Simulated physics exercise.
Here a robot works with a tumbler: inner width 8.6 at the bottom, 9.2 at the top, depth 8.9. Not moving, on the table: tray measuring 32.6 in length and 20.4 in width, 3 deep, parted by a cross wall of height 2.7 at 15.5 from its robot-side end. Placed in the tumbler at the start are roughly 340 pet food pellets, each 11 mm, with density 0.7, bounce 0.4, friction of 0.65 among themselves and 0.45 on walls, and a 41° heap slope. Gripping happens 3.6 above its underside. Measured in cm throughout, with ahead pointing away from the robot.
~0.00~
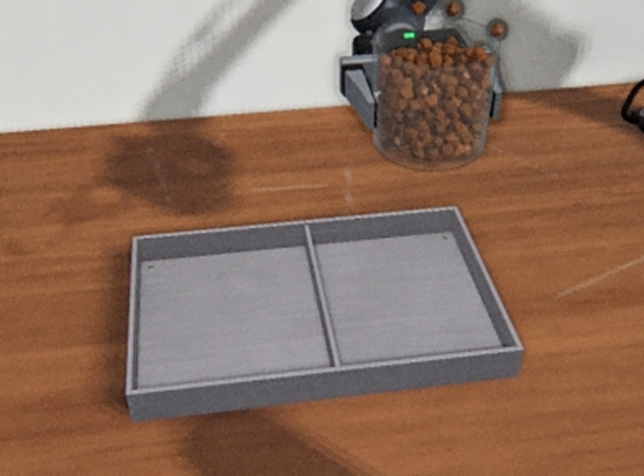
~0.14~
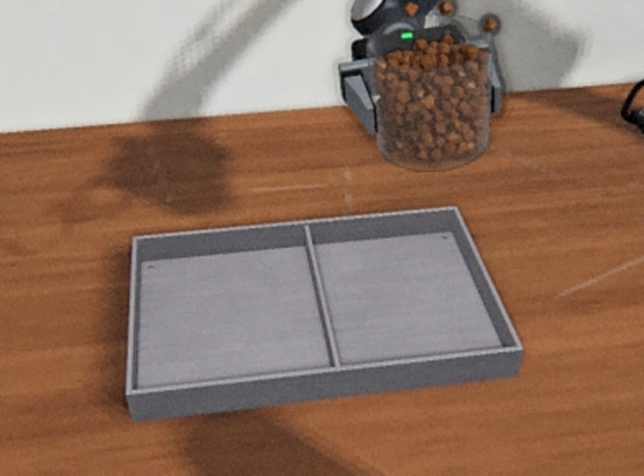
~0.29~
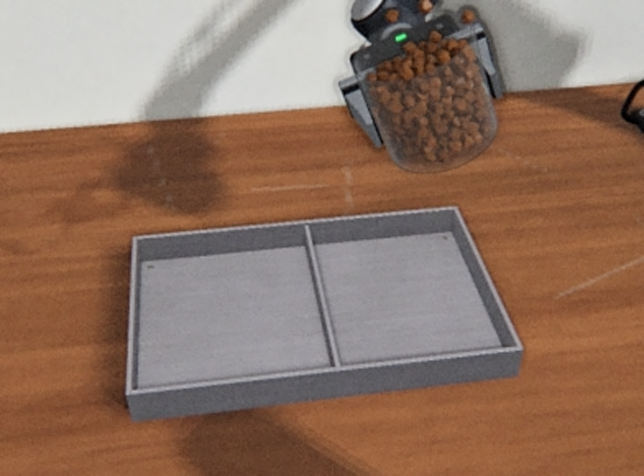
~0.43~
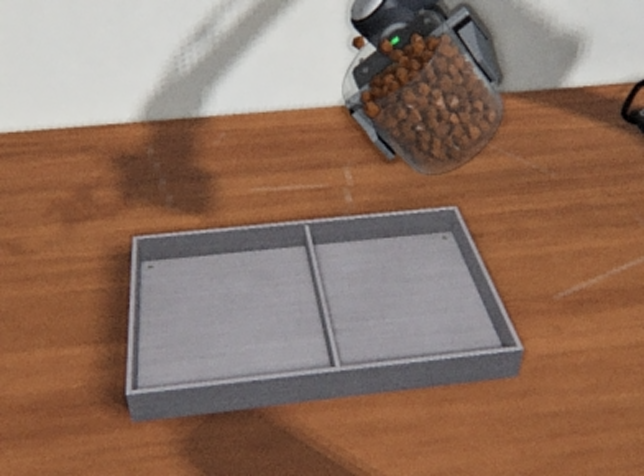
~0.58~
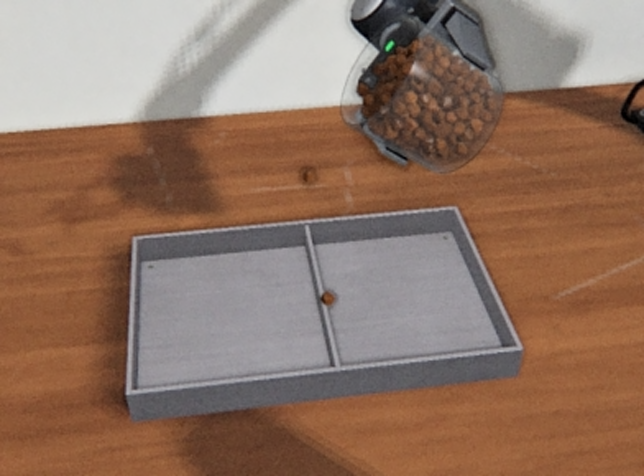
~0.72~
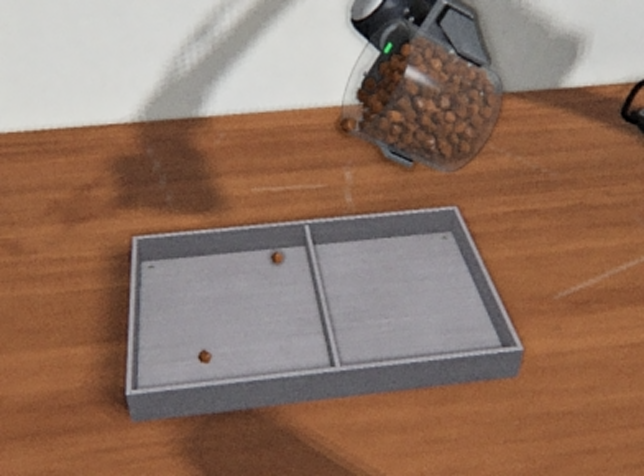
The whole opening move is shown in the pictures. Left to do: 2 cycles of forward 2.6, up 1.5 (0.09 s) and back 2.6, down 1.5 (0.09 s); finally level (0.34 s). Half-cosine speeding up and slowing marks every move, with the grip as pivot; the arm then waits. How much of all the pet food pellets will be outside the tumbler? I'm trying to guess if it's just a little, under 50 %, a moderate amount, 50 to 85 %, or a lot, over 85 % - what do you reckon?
I reckon just a little.
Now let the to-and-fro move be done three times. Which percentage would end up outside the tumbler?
That would give close to 50 percent.
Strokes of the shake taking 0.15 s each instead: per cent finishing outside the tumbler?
I'd expect close to 10 per cent then.
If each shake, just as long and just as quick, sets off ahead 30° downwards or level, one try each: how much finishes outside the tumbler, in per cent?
I'd say close to 15 percent for the first and close to 25 percent for the second.
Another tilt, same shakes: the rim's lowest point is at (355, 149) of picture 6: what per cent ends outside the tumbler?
Close to 75 in a hundred.
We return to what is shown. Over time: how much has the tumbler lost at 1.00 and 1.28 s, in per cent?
Around 20 % and around 40 %.
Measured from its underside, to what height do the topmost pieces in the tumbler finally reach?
Around 8.0 centimetres above the underside.
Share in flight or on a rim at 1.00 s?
I'd put it near 19 per cent.
After 1.00 s, tilted 59° forward, highest piece 26 above the table; 271 in the tumbler, 8 in the far-side part, 66 in flight or on a rim.
After 1.28 s, tilted 21° forward, highest piece 26 above the table; 215 in the tumbler, 116 in the far-side part, 6 in the robot-side part, 3 on the table or floor, 5 in flight or on a rim.
After 1.62 s, level, highest piece 26 above the table; 214 in the tumbler, 119 in the far-side part, 8 in the robot-side part, 4 on the table or floor.
After 2.67 s, level, highest piece 26 above the table; 214 in the tumbler, 119 in the far-side part, 8 in the robot-side part, 4 on the table or floor.
At rest, 214 in the tumbler, 119 in the far-side part, 8 in the robot-side part, 4 on the table or floor. That is 38 % outside the tumbler.
